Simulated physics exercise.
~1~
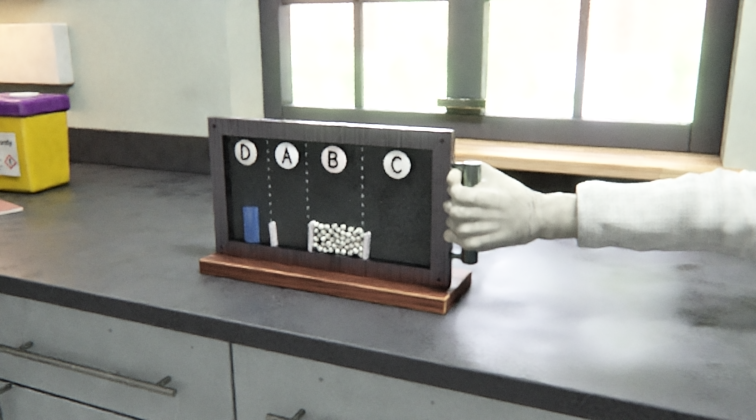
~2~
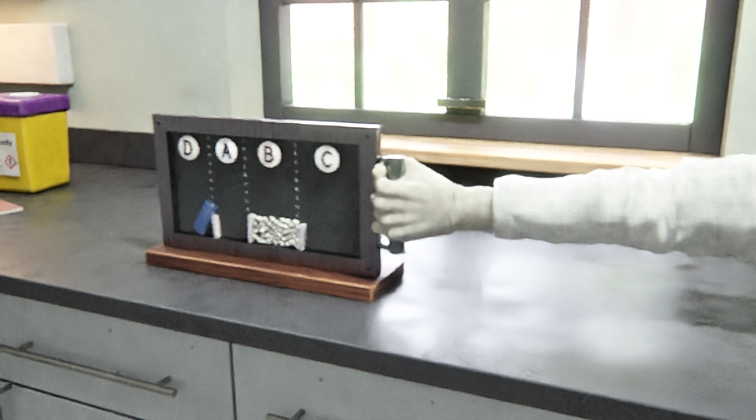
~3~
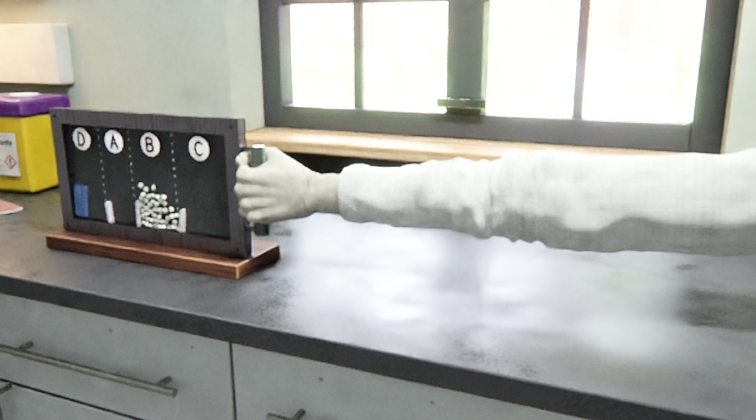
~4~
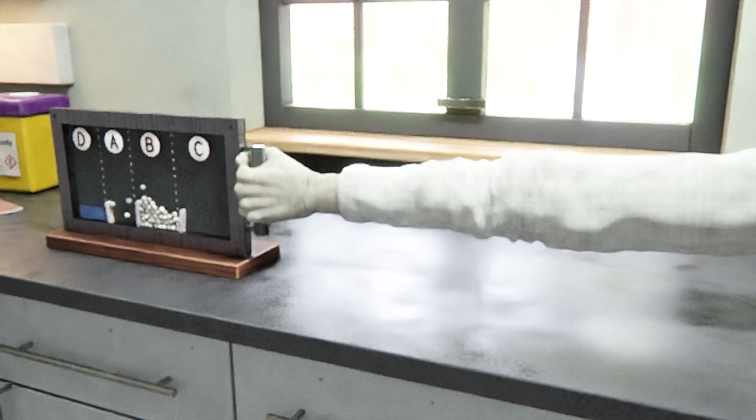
A gloved hand slides the upright tray left, and white beads shift, a few spilling leftward.
